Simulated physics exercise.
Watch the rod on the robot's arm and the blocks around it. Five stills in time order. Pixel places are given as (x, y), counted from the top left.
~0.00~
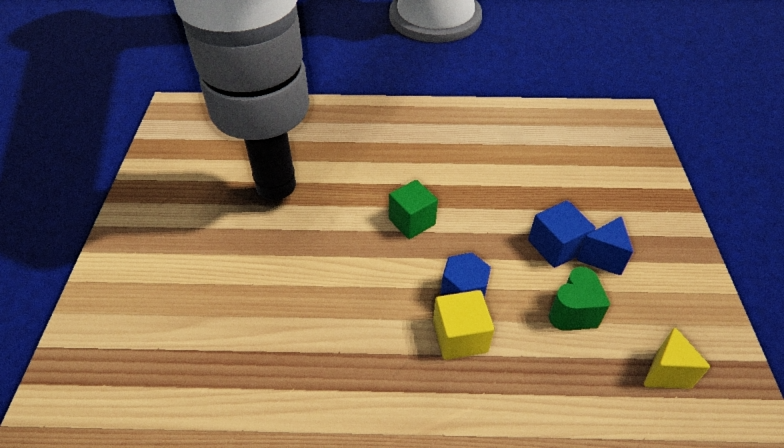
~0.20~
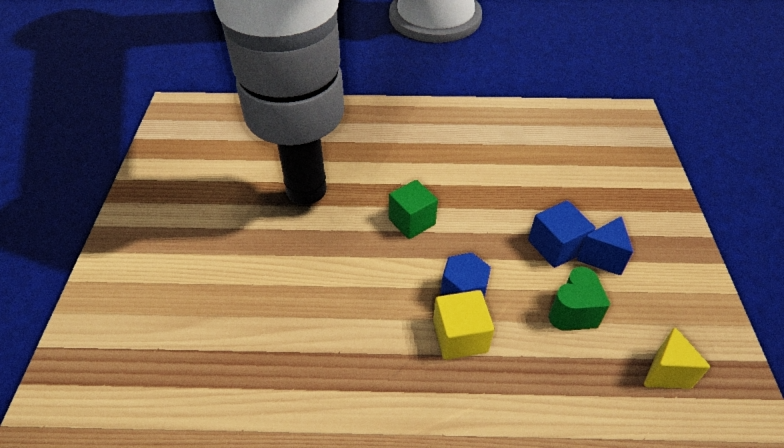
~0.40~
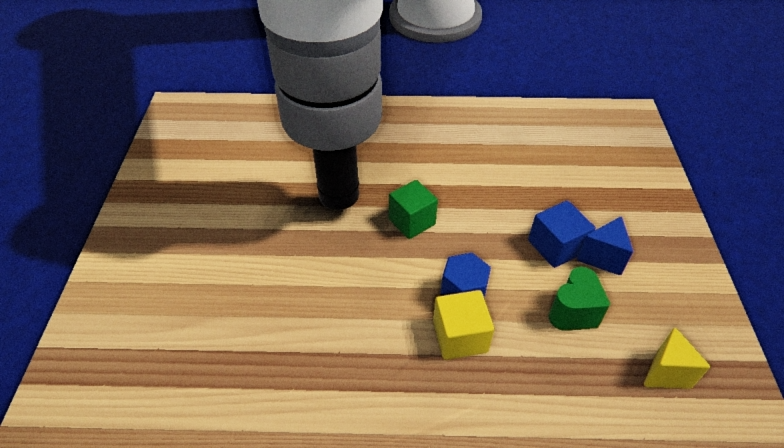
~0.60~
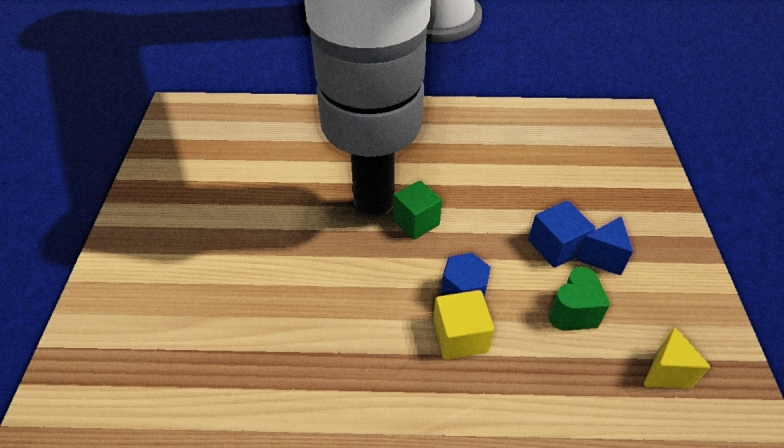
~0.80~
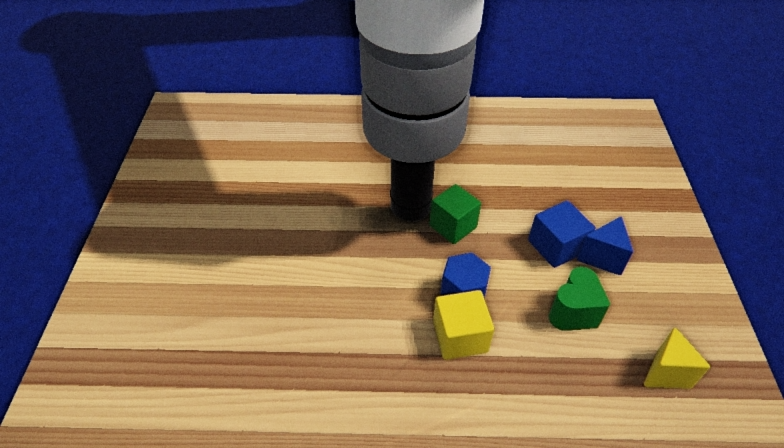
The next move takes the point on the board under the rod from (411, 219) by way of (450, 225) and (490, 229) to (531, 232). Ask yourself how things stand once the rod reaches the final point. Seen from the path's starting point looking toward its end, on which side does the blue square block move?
It will end up to the left.
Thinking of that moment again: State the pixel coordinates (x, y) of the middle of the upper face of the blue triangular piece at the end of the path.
Final place: (639, 246).
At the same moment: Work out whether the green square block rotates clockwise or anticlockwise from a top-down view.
Its spin: Anticlockwise.
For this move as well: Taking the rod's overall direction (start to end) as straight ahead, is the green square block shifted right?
No, I don't think so.
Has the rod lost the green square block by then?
In short: No.
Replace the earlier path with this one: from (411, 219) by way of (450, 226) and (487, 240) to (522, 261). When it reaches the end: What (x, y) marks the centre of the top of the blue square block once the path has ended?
It will likely be found at (587, 216).
What follows on the original path. One third of the way, rod (453, 213); green square block (500, 203), turned 15° anticlockwise.
Two thirds of the way, rod (494, 218); green square block (540, 202), turned 30° anticlockwise; blue square block (587, 221); blue triangular piece (626, 240).
At the end, rod (534, 220); green square block (571, 195), turned 70° anticlockwise; blue six-sided block in place; blue square block (619, 215), turned 45° clockwise; blue triangular piece (639, 246), turned 25° clockwise.
